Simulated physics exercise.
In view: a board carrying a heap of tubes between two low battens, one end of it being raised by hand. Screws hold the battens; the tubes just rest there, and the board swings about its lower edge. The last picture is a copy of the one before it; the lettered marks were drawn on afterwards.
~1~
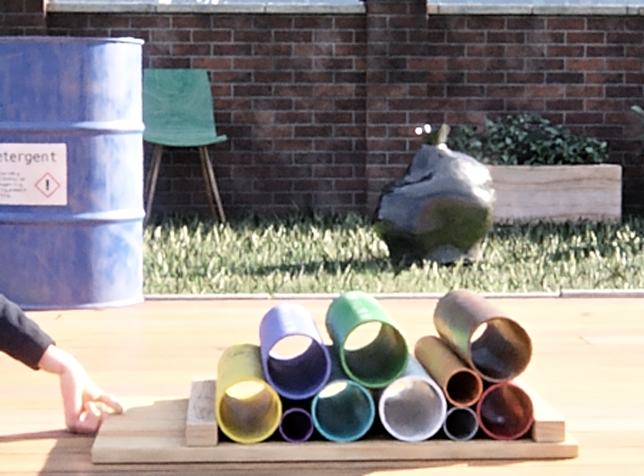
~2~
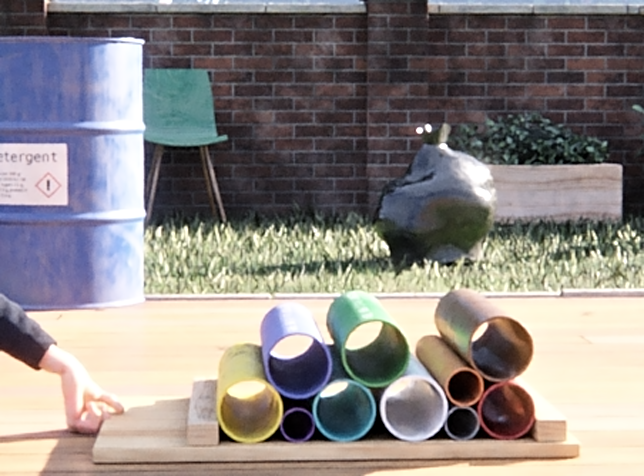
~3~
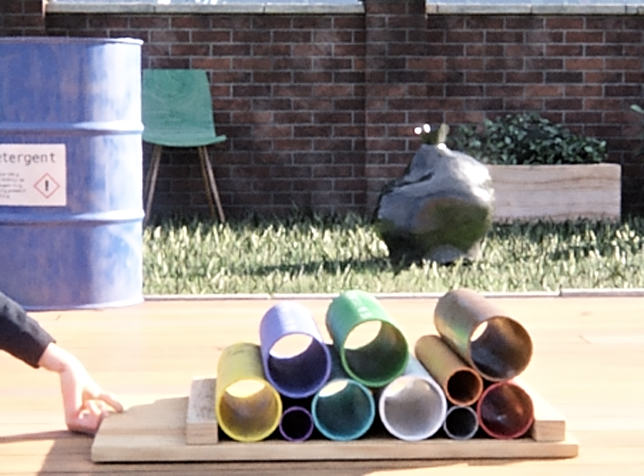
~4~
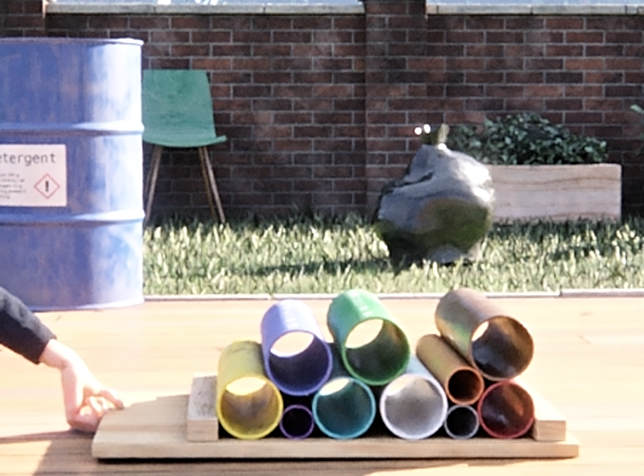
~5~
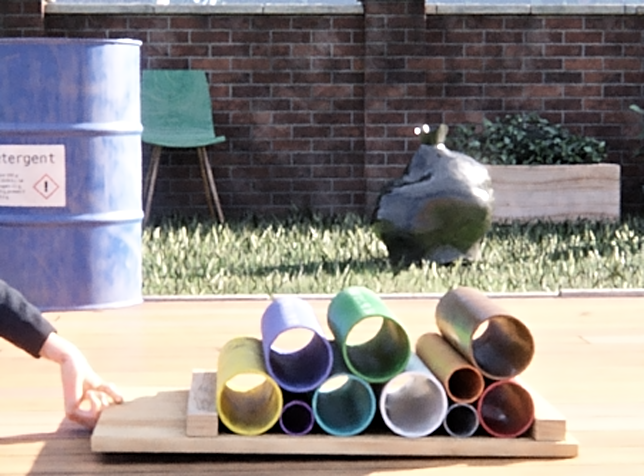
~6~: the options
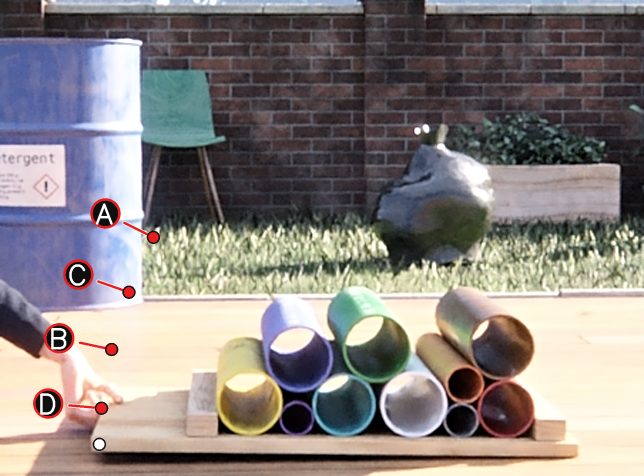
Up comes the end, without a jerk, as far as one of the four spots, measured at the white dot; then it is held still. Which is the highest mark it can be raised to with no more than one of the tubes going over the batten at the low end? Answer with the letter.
Up to A.
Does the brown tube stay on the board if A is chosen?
No, with A.
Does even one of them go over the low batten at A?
Yes.
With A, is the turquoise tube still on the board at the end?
Yes, with A.
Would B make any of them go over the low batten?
Yes.
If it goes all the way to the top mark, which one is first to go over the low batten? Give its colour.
First is the brown one.
On the copy, A at (153, 237); B at (111, 349); C at (129, 292); D at (101, 408); the white dot at (99, 445).
On A. First, board at 16°.
Then, board at 27°.
Finally, board at 27°, one over the low batten (brown).
By contrast, B one over the low batten (brown); C one over the low batten (brown); D one over the low batten (brown).
